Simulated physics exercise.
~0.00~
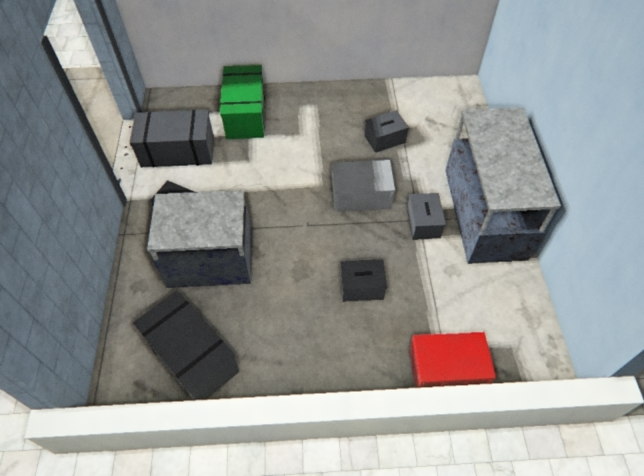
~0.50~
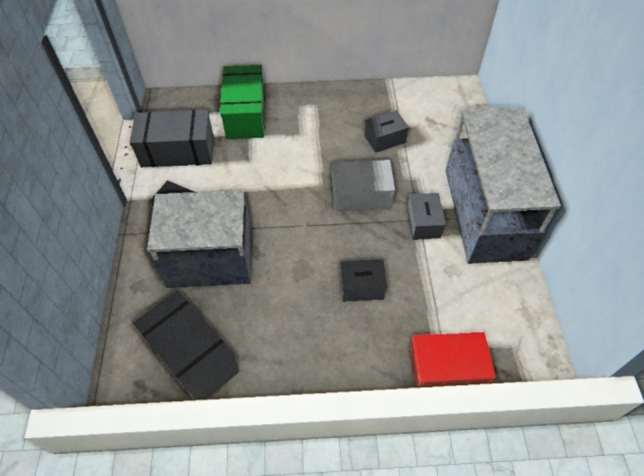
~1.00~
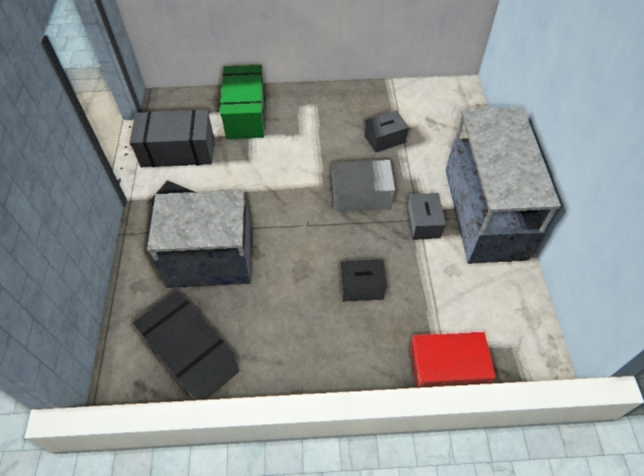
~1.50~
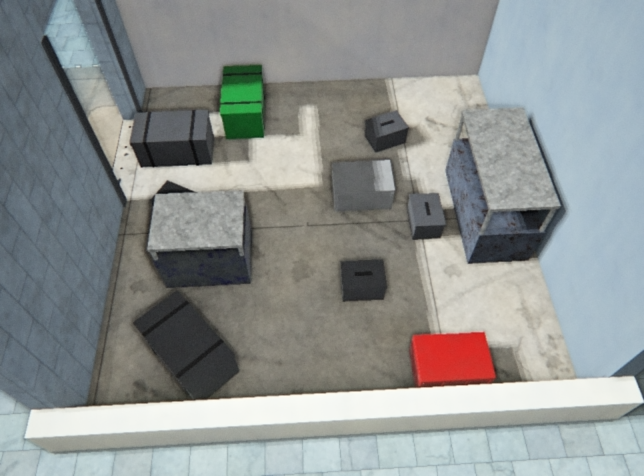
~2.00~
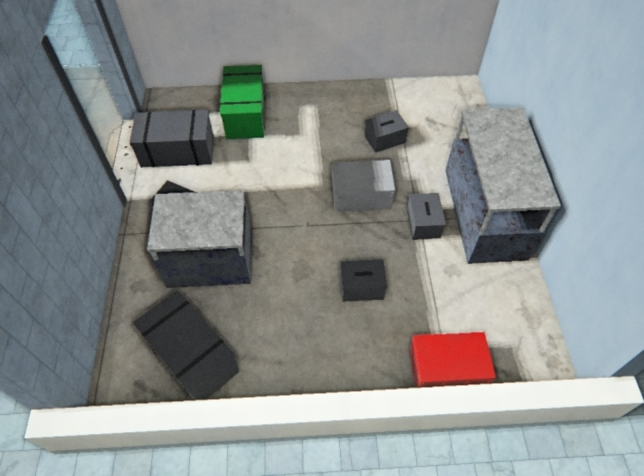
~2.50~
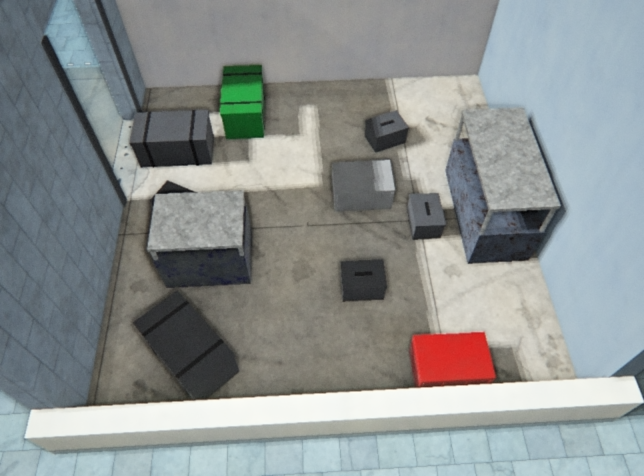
The clip shows a high view of a walled room holding a green trunk, a red crate, dark boxes and two stone-topped tables. The paving outside turns from pale to bluish, while the objects inside stay still.
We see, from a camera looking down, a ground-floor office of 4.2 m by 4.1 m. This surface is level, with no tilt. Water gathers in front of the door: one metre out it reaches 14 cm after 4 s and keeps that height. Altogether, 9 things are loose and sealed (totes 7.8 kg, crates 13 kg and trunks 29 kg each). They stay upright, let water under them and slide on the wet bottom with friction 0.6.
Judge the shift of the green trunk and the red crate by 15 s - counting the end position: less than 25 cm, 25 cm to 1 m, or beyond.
Outcome: The green trunk is far from its start, the red crate is basically where it began.
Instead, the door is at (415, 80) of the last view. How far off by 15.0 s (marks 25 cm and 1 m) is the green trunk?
With that change, the green trunk stays nearly motionless.
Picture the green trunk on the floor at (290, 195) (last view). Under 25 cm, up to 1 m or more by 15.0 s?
It barely shifts.
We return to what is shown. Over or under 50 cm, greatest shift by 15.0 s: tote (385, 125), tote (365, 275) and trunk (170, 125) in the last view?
Result, in order: Higher / lower / higher.
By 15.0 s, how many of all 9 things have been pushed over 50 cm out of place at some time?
The total is 4.
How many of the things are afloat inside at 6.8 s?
0.
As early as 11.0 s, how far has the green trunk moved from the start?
Displacement by then near 60 cm.
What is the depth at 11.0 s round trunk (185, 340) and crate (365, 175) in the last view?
Depth approx. 5 cm / 3 cm.
After 3.5 s the green trunk is near (242, 88), 0.0 m from its start, aground; the red crate is near (454, 356), 0.0 m from its start, aground; 0 afloat.
After 6.8 s the green trunk is near (242, 88), 0.0 m from its start, aground; the red crate is near (454, 356), 0.0 m from its start, aground; 0 afloat.
After 11.0 s the green trunk is near (297, 84), 0.6 m from its start, aground; the red crate is near (454, 356), 0.0 m from its start, aground; 1 afloat.
After 15.0 s the green trunk is near (402, 87), 1.8 m from its start, afloat; the red crate is near (454, 356), 0.0 m from its start, aground; 5 afloat.
